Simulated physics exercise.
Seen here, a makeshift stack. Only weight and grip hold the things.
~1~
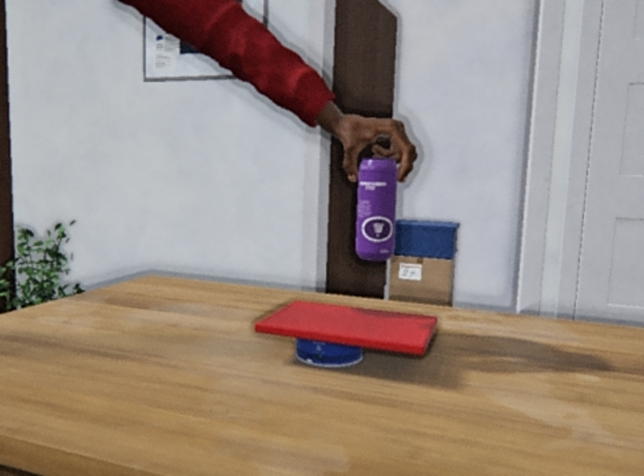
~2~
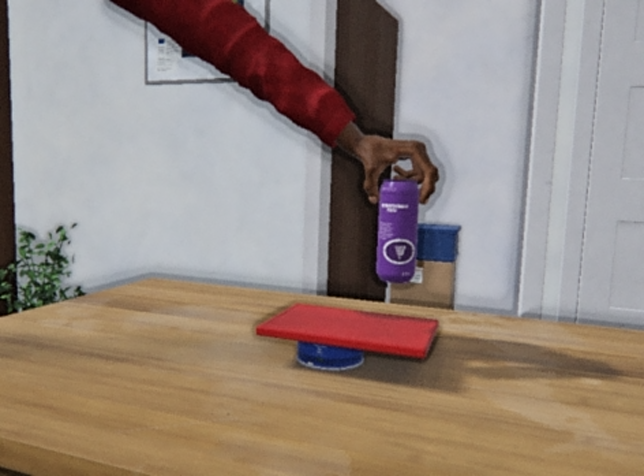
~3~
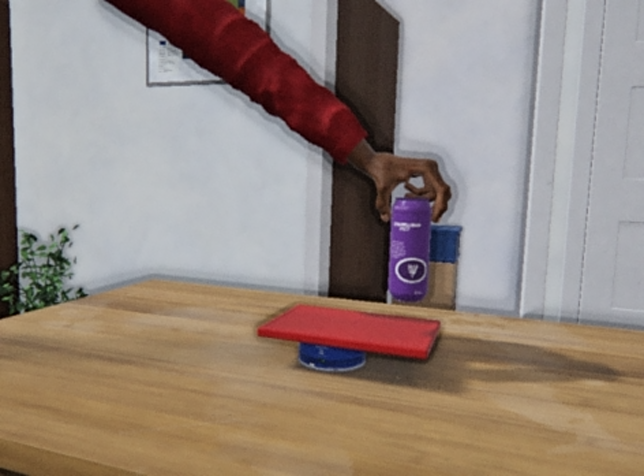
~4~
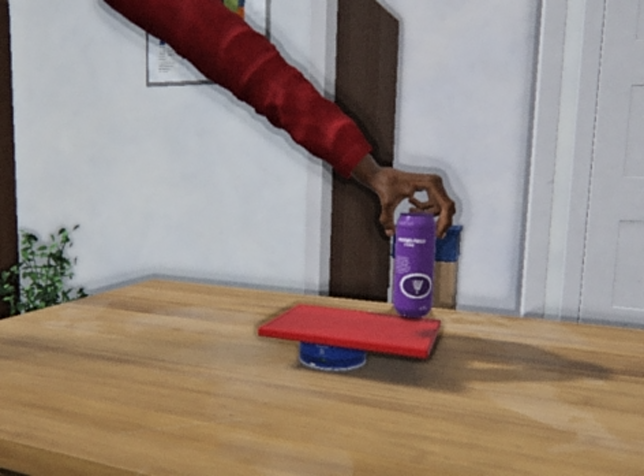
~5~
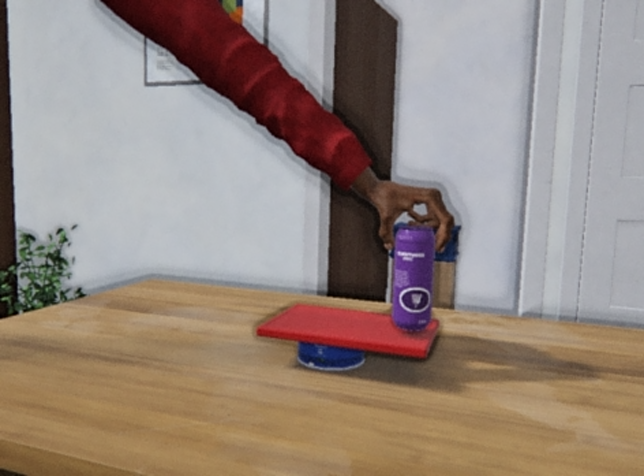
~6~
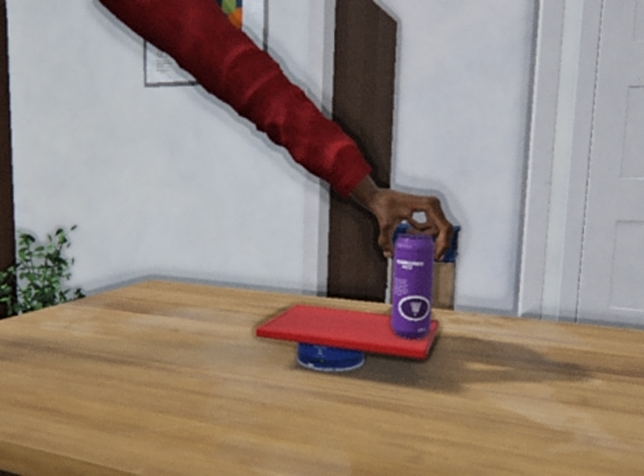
To begin with, a hand at the end of a red-sleeved arm holds a purple can above a red board resting on a low blue object on a wooden table. The arm moves the can rightward and down, then sets it on the board's right end, fingers still gripping its top.
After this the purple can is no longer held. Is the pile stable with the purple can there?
The stack gives way.
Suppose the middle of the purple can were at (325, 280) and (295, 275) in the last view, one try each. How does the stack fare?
In the first case it stays up; in the second case it keeps its balance.
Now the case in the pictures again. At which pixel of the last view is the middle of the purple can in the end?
At about (497, 361).
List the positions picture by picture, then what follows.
The first frame shows coming down; purple can (377, 209).
The second frame shows coming down; purple can (398, 230).
The third frame shows coming down; purple can (410, 249).
The fourth frame shows coming down; purple can (415, 264).
The fifth frame shows coming down; purple can (414, 278).
The sixth frame shows set down, still held; purple can (413, 286).
Then, 0.30 s on from there, purple can now fallen; red lid turned 29° from how it was put.
Then, 0.50 s on from there, red lid turned 7° from how it was put.
In the end, fallen, purple can; the other 2 unmoved. At the end, from the last picture's camera, purple can near (497, 361). The stack loses its balance.
